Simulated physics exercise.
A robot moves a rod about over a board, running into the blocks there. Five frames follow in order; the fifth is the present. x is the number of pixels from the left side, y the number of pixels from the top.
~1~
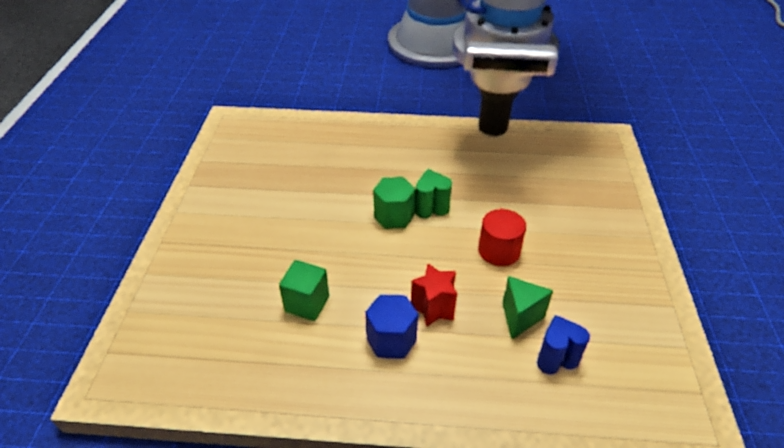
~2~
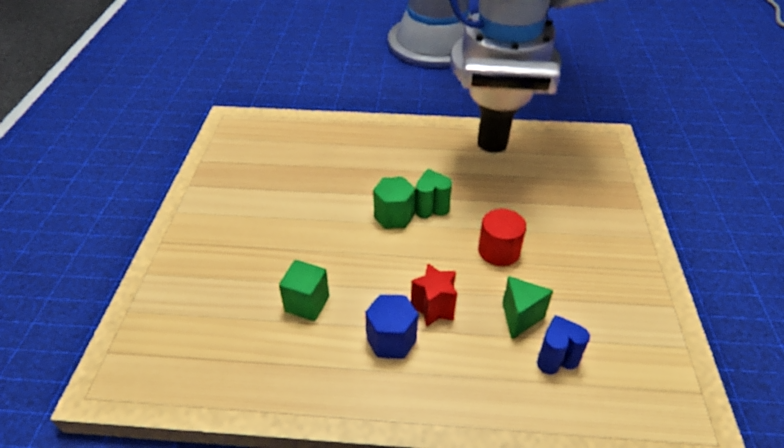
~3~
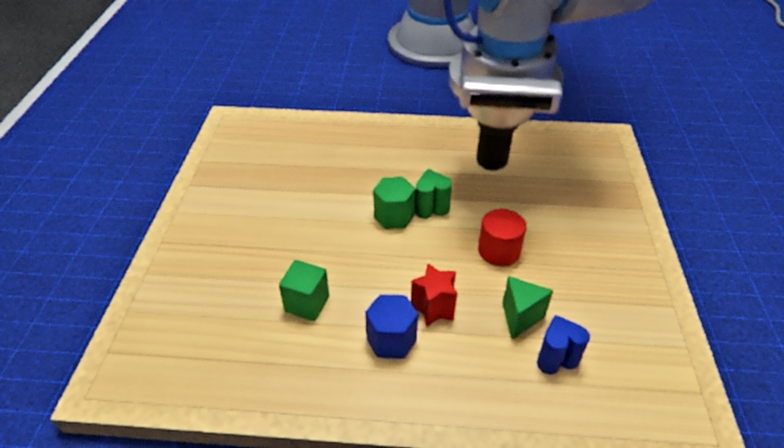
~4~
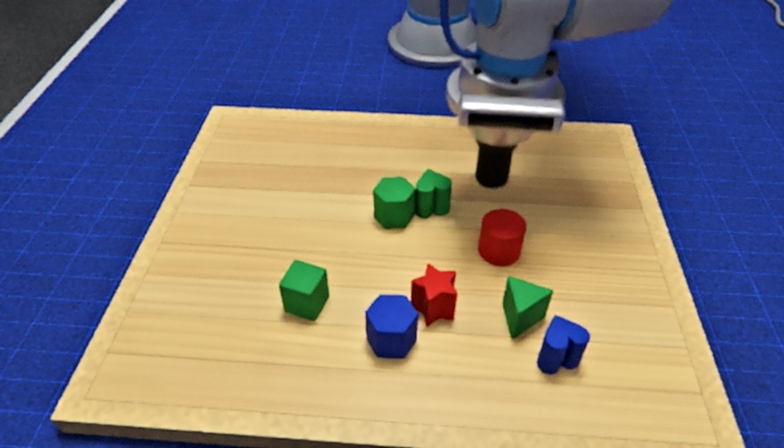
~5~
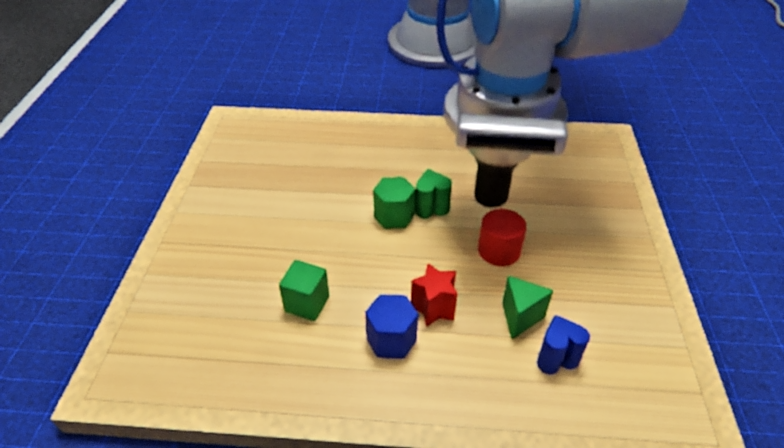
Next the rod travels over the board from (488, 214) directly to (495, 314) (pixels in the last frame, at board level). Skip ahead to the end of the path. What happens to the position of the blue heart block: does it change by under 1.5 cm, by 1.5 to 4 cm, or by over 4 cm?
The answer here is from 1.5 to 4 cm.
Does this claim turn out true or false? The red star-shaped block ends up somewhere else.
False.
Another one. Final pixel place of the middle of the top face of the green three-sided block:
Located at (552, 349).
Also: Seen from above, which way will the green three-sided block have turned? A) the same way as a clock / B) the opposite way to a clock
Correct choice: B.
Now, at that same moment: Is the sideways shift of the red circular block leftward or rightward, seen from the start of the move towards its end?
It moves over to the left.
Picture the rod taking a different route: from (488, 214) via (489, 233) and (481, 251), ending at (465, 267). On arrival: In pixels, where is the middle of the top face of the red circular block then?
It ends at (507, 258).
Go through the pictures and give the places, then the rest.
The first picture shows rod's lower end (493, 129); red star-shaped block (436, 281); red circular block (505, 223); green three-sided block (527, 292); blue heart block (566, 332).
The second picture shows rod (492, 145); blocks still.
The third picture shows rod (492, 162); blocks still.
The fourth picture shows rod (491, 179); blocks still.
The fifth picture shows rod (491, 198); red star-shaped block (436, 281); red circular block (505, 223); green three-sided block (527, 292); blue heart block (566, 332).
On the path given first. One third of the way, rod (494, 228); red circular block (512, 246).
Two thirds of the way, rod (497, 262); red circular block (526, 280); green three-sided block (535, 313), turned 15° anticlockwise.
At the end, rod (498, 298); red star-shaped block still; red circular block (538, 314); green three-sided block (552, 349), turned 35° anticlockwise; blue heart block (587, 351), turned 15° anticlockwise.
